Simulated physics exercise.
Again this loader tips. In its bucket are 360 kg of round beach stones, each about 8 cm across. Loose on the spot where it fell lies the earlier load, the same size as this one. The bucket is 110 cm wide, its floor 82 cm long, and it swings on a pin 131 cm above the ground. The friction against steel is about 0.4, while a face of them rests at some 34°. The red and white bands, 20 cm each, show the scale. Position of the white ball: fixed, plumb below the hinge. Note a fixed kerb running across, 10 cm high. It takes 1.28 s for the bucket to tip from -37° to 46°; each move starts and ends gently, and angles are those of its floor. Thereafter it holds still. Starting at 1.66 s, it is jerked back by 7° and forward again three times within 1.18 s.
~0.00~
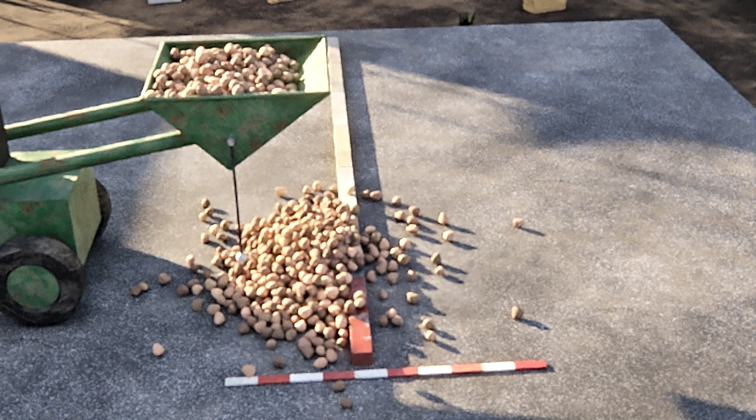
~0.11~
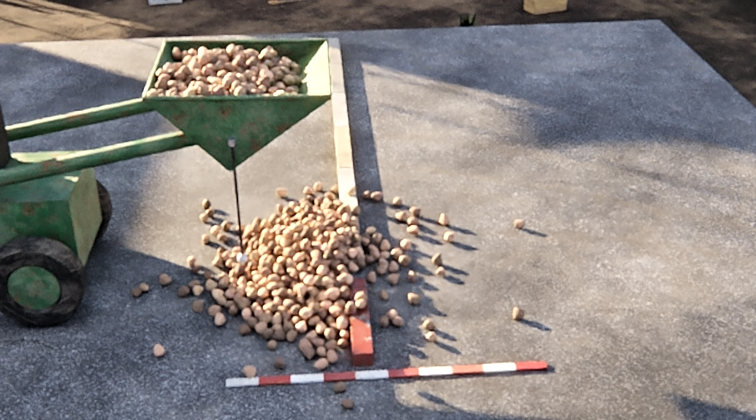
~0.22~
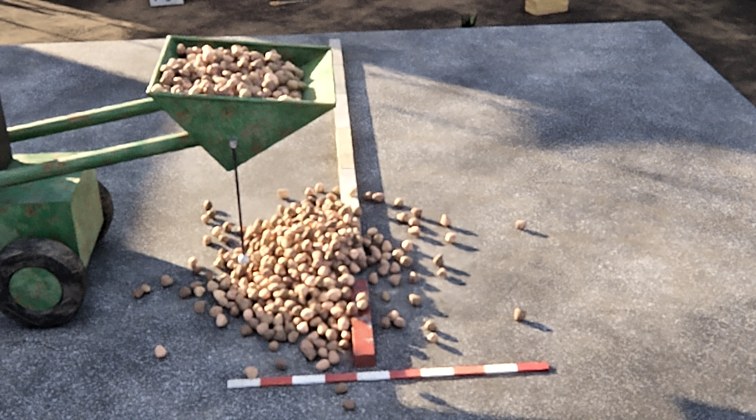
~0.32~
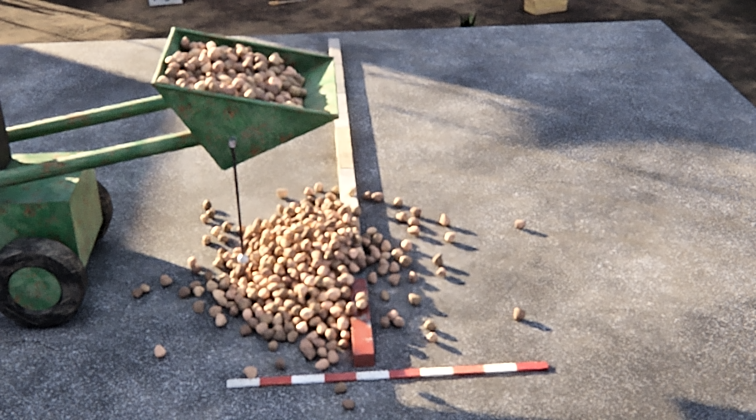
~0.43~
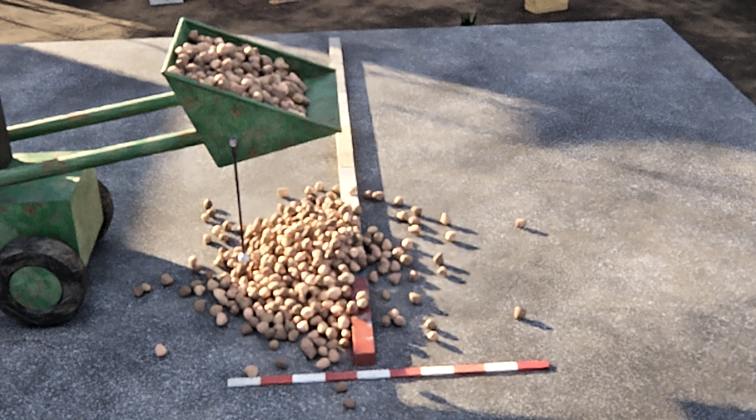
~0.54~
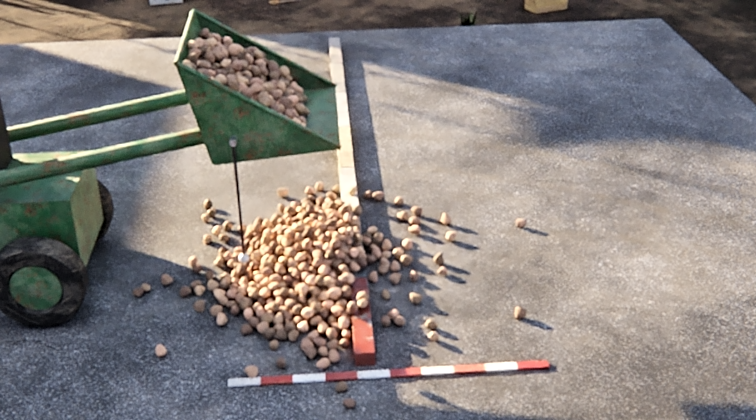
Green loader steadily tilting its bucket of round brownish stones down toward the right above a heap straddling a low kerb.
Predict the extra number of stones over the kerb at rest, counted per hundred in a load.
About 77 more per hundred stones.
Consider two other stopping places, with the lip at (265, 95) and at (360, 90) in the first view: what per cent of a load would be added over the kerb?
Roughly 20 per cent, then 95 per cent.
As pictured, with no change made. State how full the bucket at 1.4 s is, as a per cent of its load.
Near 20 per cent of the load is held.
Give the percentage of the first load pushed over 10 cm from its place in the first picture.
Some 10 percent, give or take.
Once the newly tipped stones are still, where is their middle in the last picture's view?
In the last view, somewhere near (403, 256).
After 1.0 s the floor is at 33°; in per cent of one load, 94 in the bucket, 100 on this side of the kerb, 6 over the kerb; the foremost stones are at (455, 243).
After 1.4 s the floor is at 46°; in per cent of one load, 21 in the bucket, 146 on this side of the kerb, 33 over the kerb; the foremost stones are at (458, 246).
After 3.3 s the floor is at 46°; in per cent of one load, 0 in the bucket, 116 on this side of the kerb, 84 over the kerb; the foremost stones are at (624, 258).
After 5.8 s the floor is at 46°; in per cent of one load, 0 in the bucket, 116 on this side of the kerb, 84 over the kerb; the foremost stones are at (624, 258). Net gain over the kerb, 77.
